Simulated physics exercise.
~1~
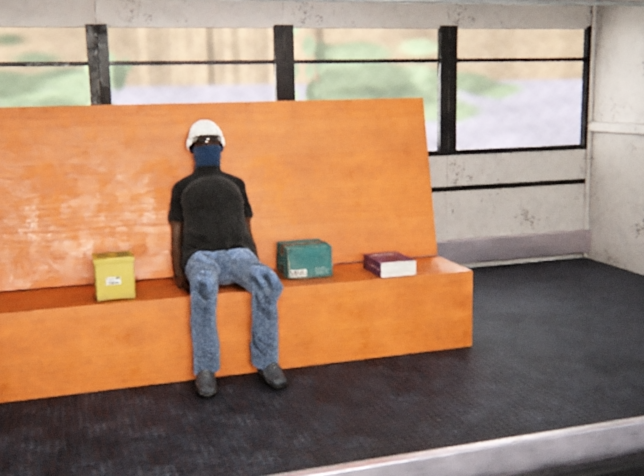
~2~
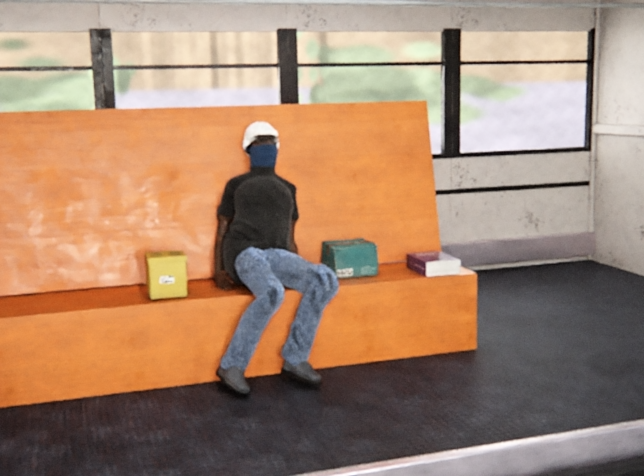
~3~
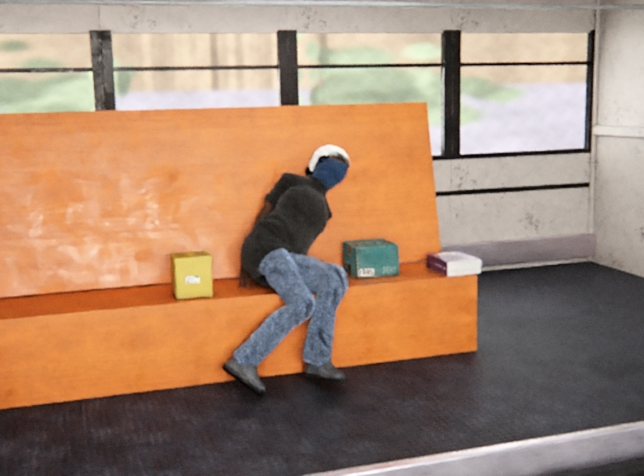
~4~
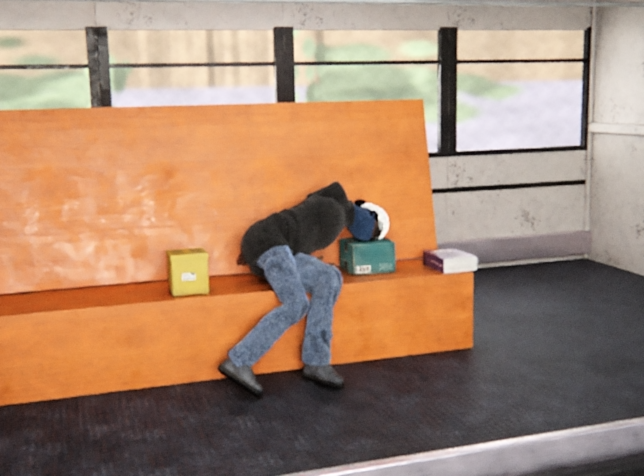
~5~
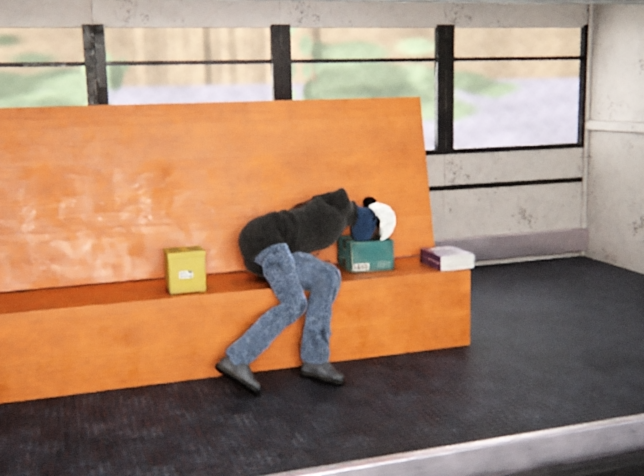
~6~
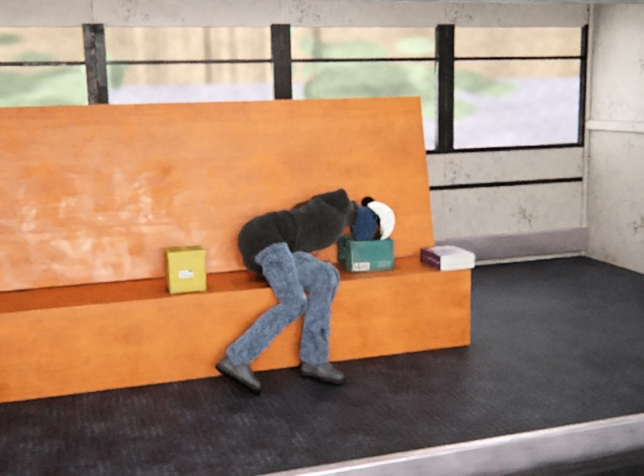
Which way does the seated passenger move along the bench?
The passenger slides to the right along the bench and then slumps over toward the right as well.
